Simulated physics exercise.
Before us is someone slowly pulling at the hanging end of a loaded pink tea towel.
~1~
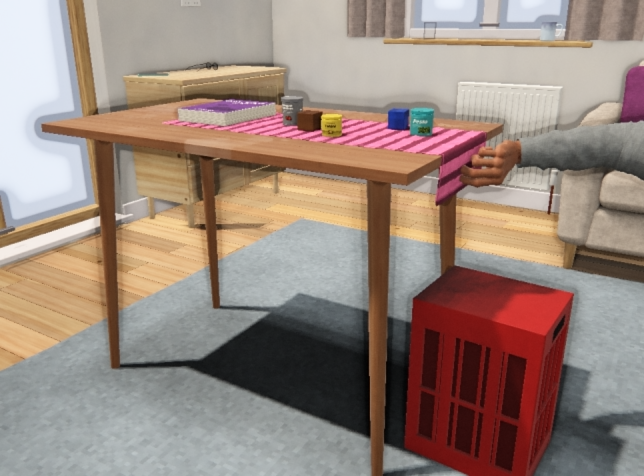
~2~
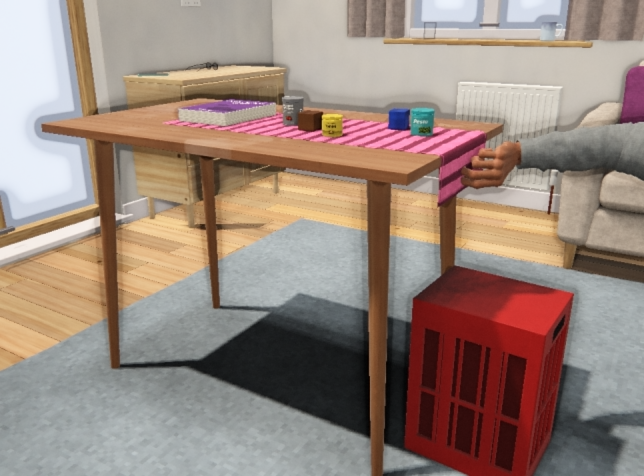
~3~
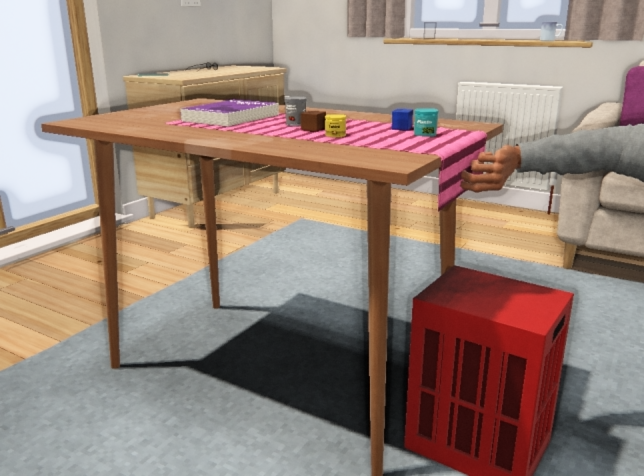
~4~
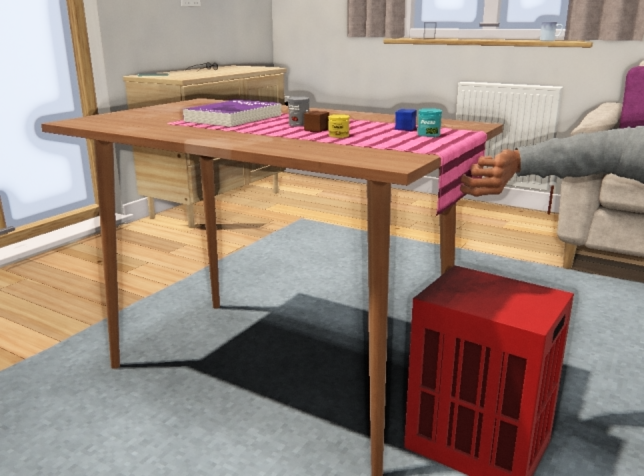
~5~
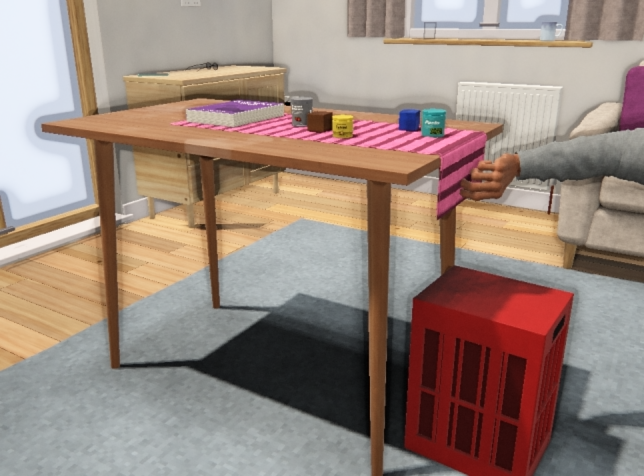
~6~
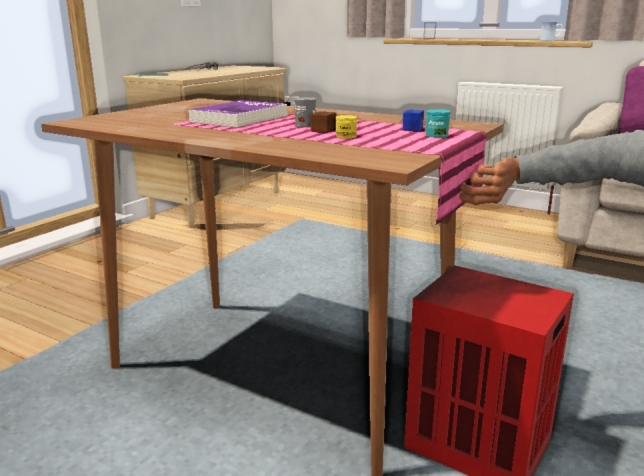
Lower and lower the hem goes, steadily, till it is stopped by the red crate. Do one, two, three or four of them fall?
It is two.
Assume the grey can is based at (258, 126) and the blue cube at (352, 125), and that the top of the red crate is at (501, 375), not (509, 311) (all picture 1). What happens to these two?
Grey can stays, blue cube is gone.
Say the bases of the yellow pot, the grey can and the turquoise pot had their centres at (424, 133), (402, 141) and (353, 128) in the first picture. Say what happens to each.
Outcome: Yellow pot is gone; grey can is gone; turquoise pot keeps its perch.
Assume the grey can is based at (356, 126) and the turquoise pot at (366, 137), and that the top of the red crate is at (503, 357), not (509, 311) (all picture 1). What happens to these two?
The grey can is lost; the turquoise pot is lost.
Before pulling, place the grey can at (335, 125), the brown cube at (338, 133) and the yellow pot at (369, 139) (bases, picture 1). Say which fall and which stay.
Result - grey can retained; brown cube retained; yellow pot lost.
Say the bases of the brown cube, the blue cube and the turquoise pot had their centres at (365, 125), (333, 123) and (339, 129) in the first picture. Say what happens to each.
For the brown cube it's staying, for the blue cube it's staying, for the turquoise pot it's staying.
Soon after, hem near (459, 258); turquoise pot gone.
After that, hem on the crate; turquoise pot and blue cube gone.
In the end, hem on the crate; turquoise pot and blue cube gone. The table loses two.
